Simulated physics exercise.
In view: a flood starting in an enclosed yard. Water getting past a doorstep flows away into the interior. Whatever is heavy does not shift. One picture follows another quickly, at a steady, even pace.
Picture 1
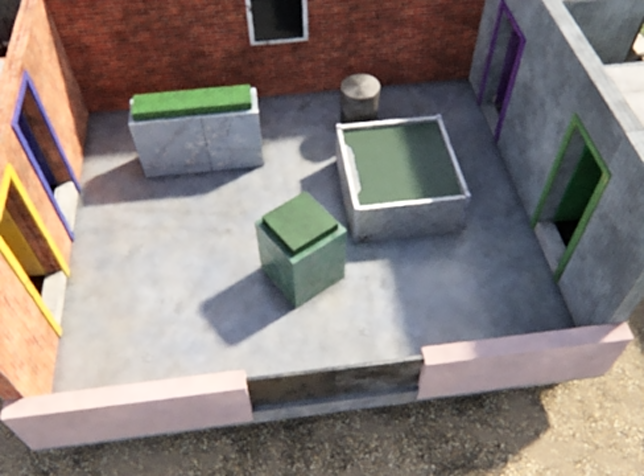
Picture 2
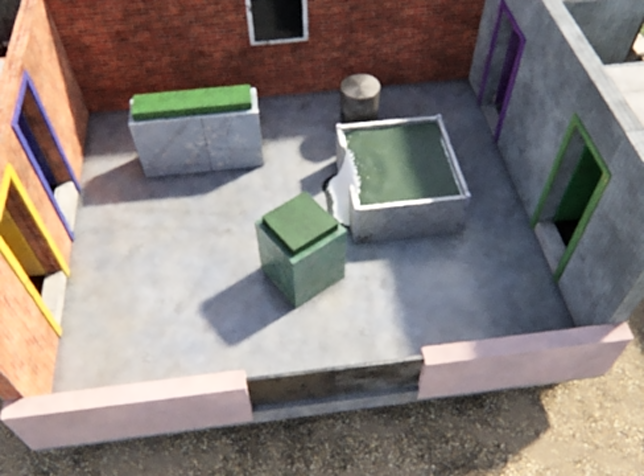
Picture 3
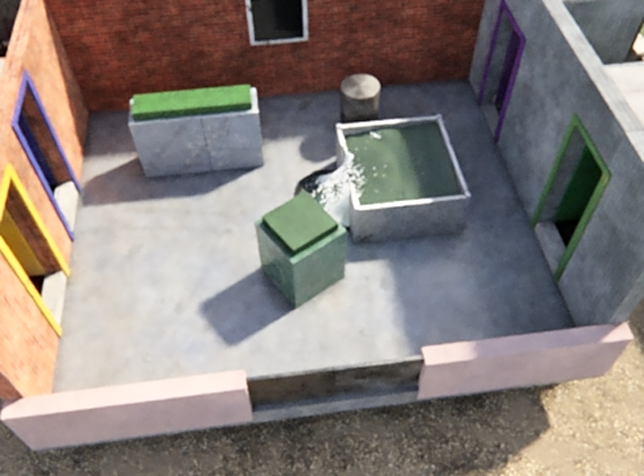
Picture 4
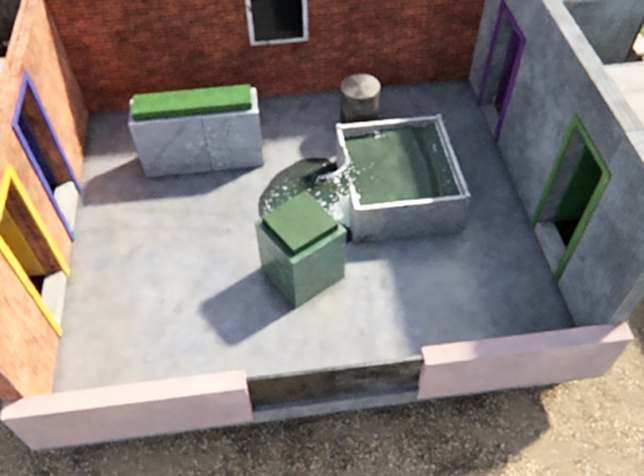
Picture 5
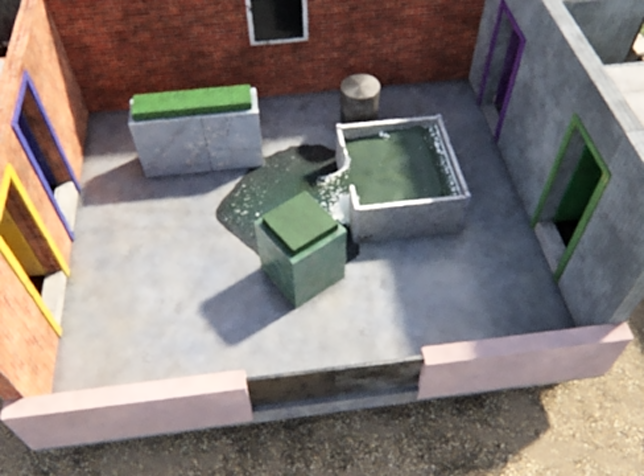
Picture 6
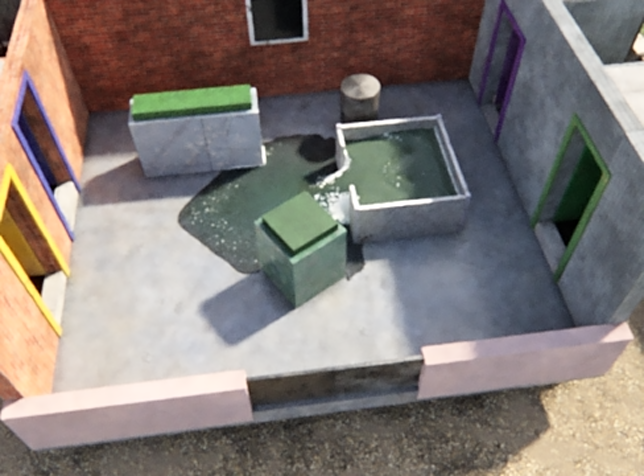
Water pours from the left side of the open tank and spreads leftward across the yard floor.
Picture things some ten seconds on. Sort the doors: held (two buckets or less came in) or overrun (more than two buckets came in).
Sorted: Purple door held, blue door held, yellow door held, green door held.
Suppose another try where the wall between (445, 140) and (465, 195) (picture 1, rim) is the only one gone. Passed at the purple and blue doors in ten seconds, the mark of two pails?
In brief, the purple one goes past the mark; the blue one stops short.
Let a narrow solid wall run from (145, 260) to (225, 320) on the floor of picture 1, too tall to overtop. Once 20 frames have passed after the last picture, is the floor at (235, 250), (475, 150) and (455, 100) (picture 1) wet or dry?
One after the other: Wet, free of water, free of water.
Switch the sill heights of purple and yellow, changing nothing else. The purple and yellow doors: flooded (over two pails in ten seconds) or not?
The purple door falls short, the yellow door exceeds it.
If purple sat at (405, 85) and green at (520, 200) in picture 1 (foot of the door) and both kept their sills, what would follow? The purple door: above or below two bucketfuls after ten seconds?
Well, the purple one simply keeps within it.
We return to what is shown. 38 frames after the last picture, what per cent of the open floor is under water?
Close to 75 in a hundred, I think.
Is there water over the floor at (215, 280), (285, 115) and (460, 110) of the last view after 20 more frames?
As listed, the points end up soaked, soaked and high and dry.
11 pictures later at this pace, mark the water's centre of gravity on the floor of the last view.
Somewhere near (291, 210).
A moment on, water covers 30 % of the floor; the purple door not reached, the blue door wet at the sill, nothing in, the yellow door not reached, the green door not reached.
Next, water covers 40 % of the floor; the purple door not reached, the blue door wet at the sill, nothing in, the yellow door wet at the sill, nothing in, the green door not reached.
Then, water covers 50 % of the floor; the purple door not reached, the blue door wet at the sill, nothing in, the yellow door under two buckets in, the green door not reached.
Later, water covers 75 % of the floor; the purple door wet at the sill, nothing in, the blue door wet at the sill, nothing in, the yellow door under two buckets in, the green door wet at the sill, nothing in.
In the end, water covers 100 % of the floor; the purple door under two buckets in, the blue door wet at the sill, nothing in, the yellow door under two buckets in, the green door wet at the sill, nothing in.
